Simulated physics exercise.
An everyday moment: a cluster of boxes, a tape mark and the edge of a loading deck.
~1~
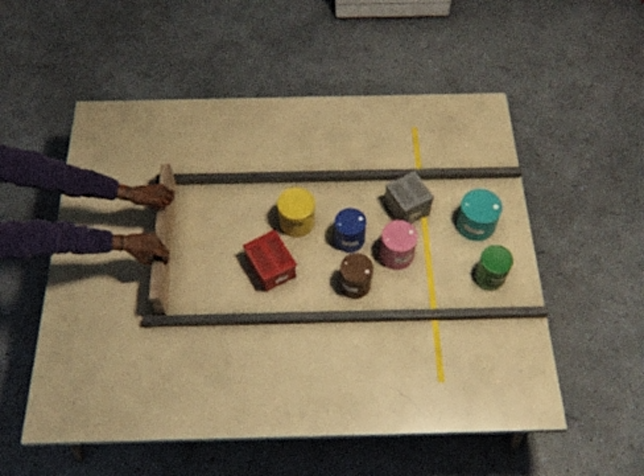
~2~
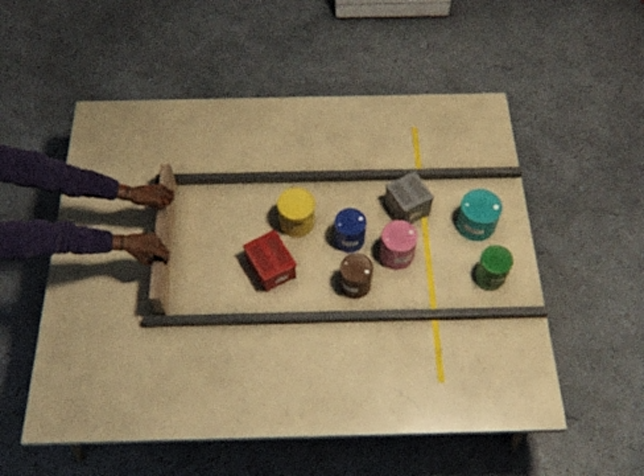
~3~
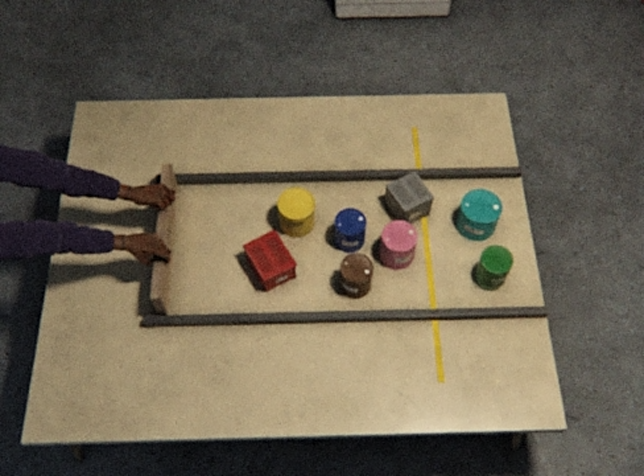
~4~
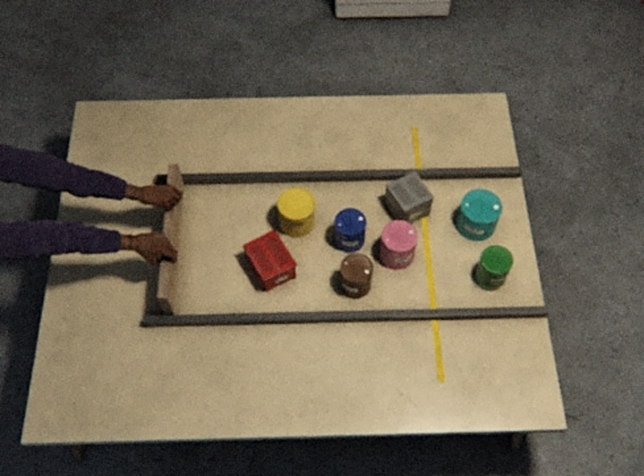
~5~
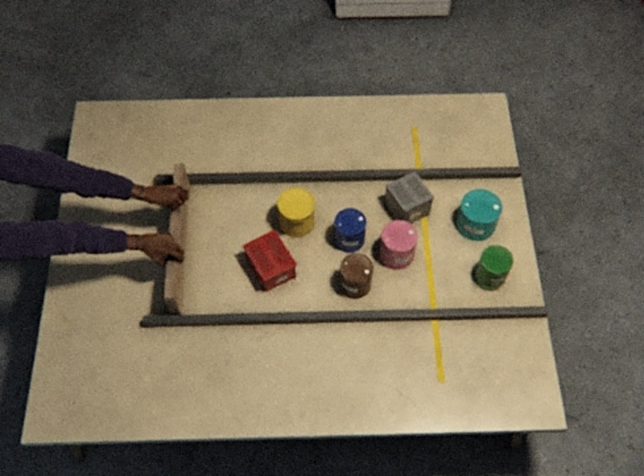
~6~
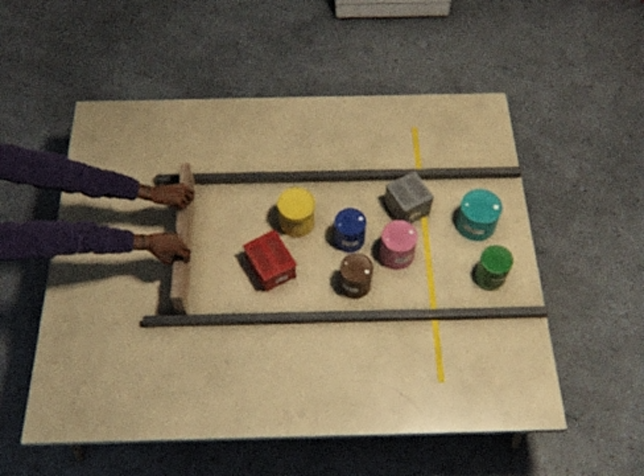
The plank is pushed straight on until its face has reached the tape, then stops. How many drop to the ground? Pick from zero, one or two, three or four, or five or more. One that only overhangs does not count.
In the end the number that fall off is zero.
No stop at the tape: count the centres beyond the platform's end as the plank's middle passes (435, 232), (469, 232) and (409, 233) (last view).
The counts: 0, 1 and 0.
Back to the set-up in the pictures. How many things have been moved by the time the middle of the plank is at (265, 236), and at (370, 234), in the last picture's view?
1 and 6.
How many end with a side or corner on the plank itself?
In contact: 3.
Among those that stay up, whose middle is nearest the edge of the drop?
The green pail.
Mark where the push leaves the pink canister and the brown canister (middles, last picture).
The pink canister at (484, 251), the brown canister at (487, 288).
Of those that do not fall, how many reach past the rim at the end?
0 of them.
Soon after, none off yet; green pail at rest near (494, 269); turquoise canister at rest near (479, 215); grey tote at rest near (408, 200).
At rest, the number that fall off is zero.
